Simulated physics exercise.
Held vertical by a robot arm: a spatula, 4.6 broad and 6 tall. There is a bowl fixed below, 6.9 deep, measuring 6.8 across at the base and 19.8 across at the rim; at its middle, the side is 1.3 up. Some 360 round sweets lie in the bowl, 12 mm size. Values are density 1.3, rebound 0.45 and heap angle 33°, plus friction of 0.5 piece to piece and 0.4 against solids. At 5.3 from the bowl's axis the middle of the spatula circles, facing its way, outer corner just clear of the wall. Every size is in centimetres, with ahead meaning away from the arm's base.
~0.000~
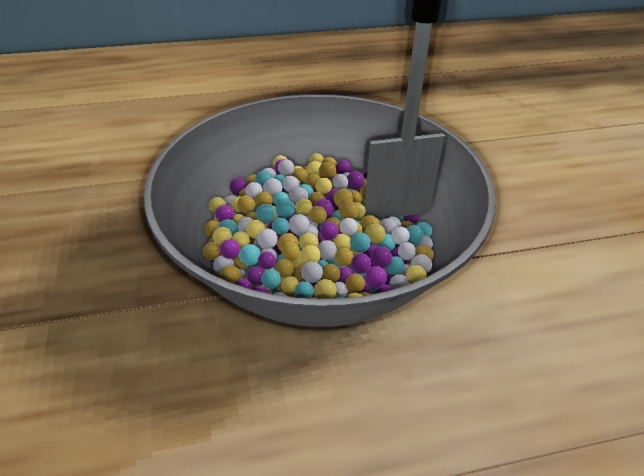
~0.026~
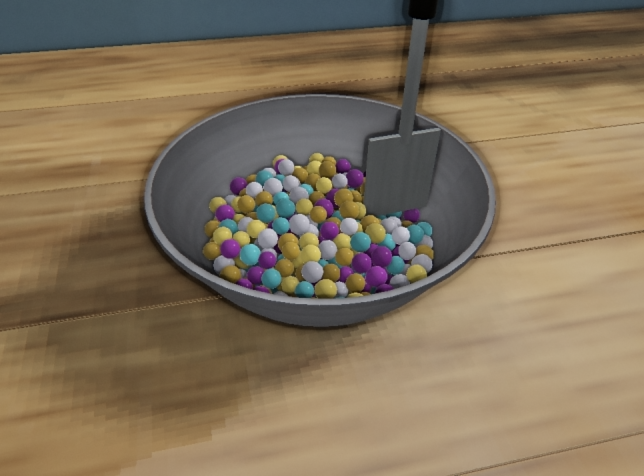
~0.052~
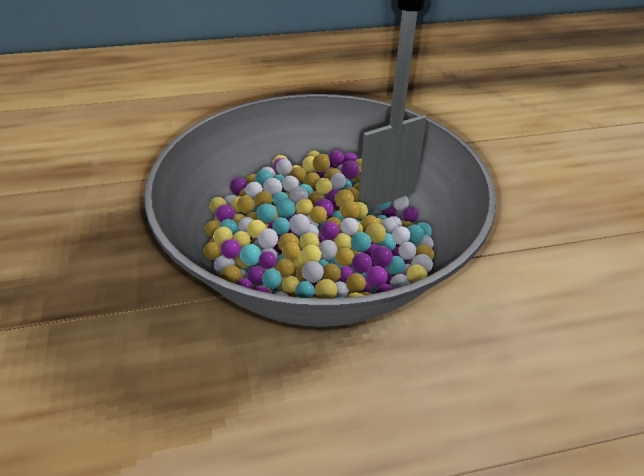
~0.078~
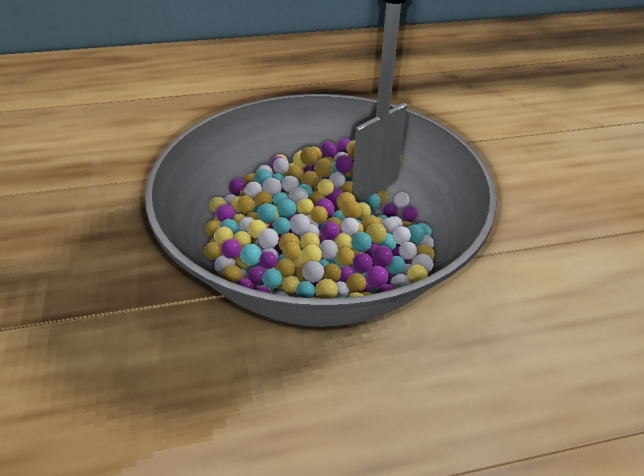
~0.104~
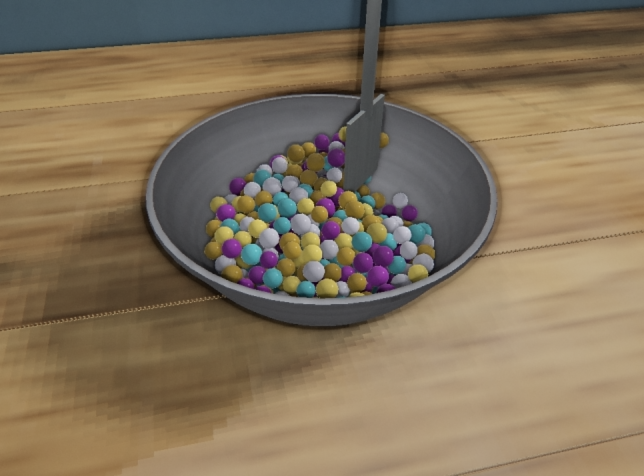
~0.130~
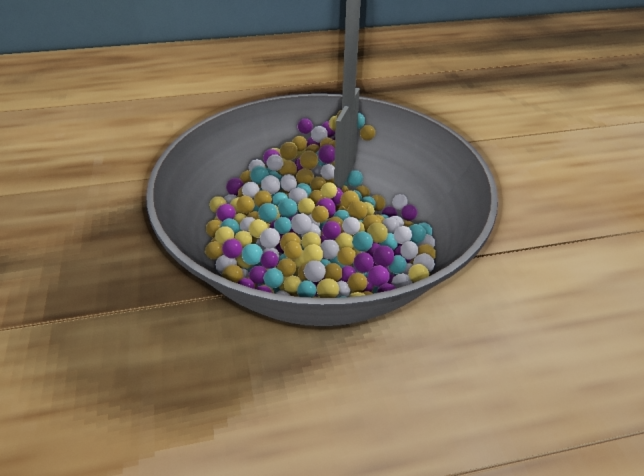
We see a grey bowl of small yellow, purple, white and teal balls on a wooden surface as an upright spatula sweeps leftward along its far side, turning edge-on and pushing some balls up the far wall.
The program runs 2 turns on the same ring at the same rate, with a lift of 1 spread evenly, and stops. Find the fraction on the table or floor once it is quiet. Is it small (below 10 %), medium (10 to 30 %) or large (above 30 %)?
It is medium.
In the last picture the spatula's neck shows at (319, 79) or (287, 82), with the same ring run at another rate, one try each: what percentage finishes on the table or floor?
Around 30 and 35 per cent respectively.
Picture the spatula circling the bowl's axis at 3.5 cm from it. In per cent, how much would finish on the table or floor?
Close to 5 in a hundred then.
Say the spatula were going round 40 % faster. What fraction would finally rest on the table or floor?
Roughly 30 per cent.
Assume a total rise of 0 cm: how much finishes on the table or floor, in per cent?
Around 25 %.
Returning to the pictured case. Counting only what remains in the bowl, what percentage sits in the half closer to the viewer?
About 45 %.
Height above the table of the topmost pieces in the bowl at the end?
6.0 cm, give or take.
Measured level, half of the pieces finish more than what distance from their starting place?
About 6 cm.
By 0.61 s, 319° round, highest piece 9 above the table; 326 in the bowl, 24 on the table or floor, 7 in flight or on the tool.
By 1.09 s, 219° round, highest piece 9 above the table; 299 in the bowl, 55 on the table or floor, 3 in flight or on the tool.
By 1.53 s, 0° round, highest piece 6 above the table; 294 in the bowl, 63 on the table or floor.
By 2.23 s, 0° round, highest piece 6 above the table; 294 in the bowl, 63 on the table or floor.
Final count, 294 in the bowl, 63 on the table or floor. That is 18 % on the table or floor.
